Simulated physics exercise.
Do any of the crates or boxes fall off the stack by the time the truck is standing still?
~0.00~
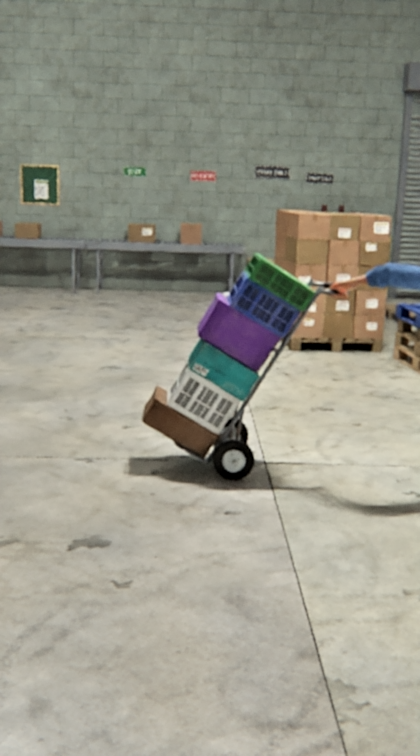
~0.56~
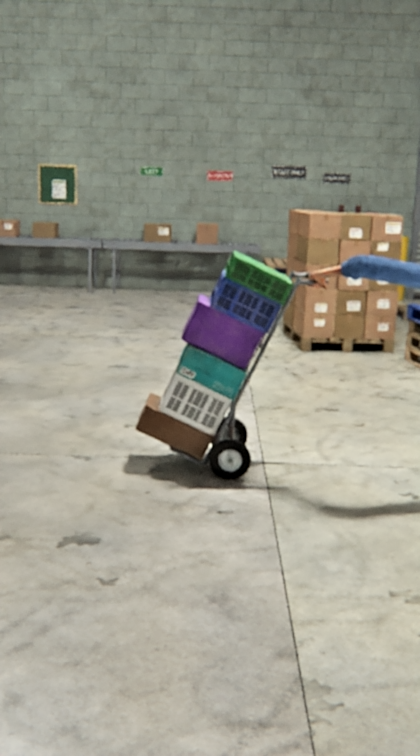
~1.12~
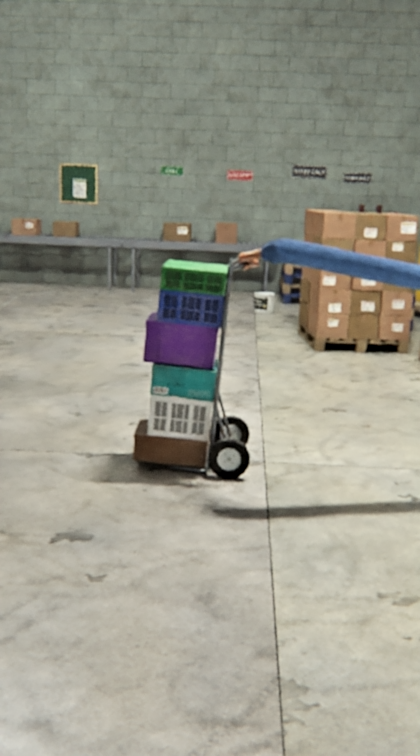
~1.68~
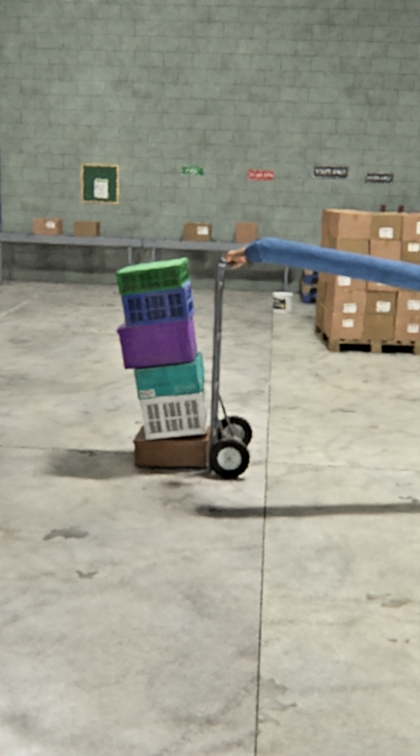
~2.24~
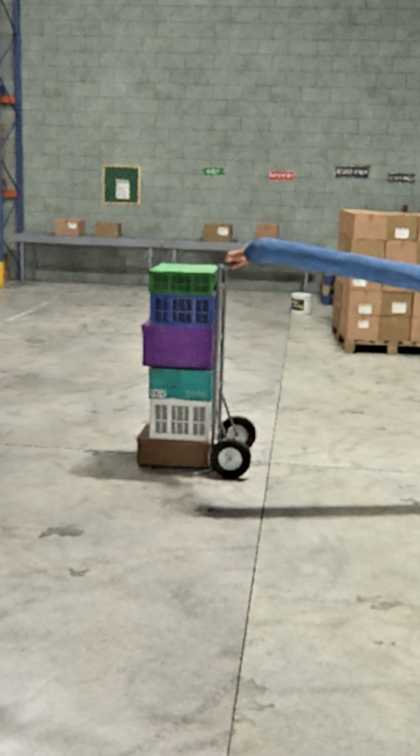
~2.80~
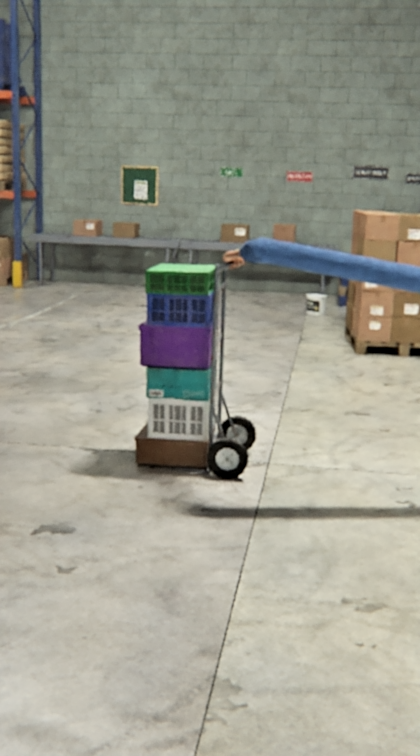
No, none of them fall. The stack leans away from the truck's frame for a moment, then settles back upright with everything still in place.
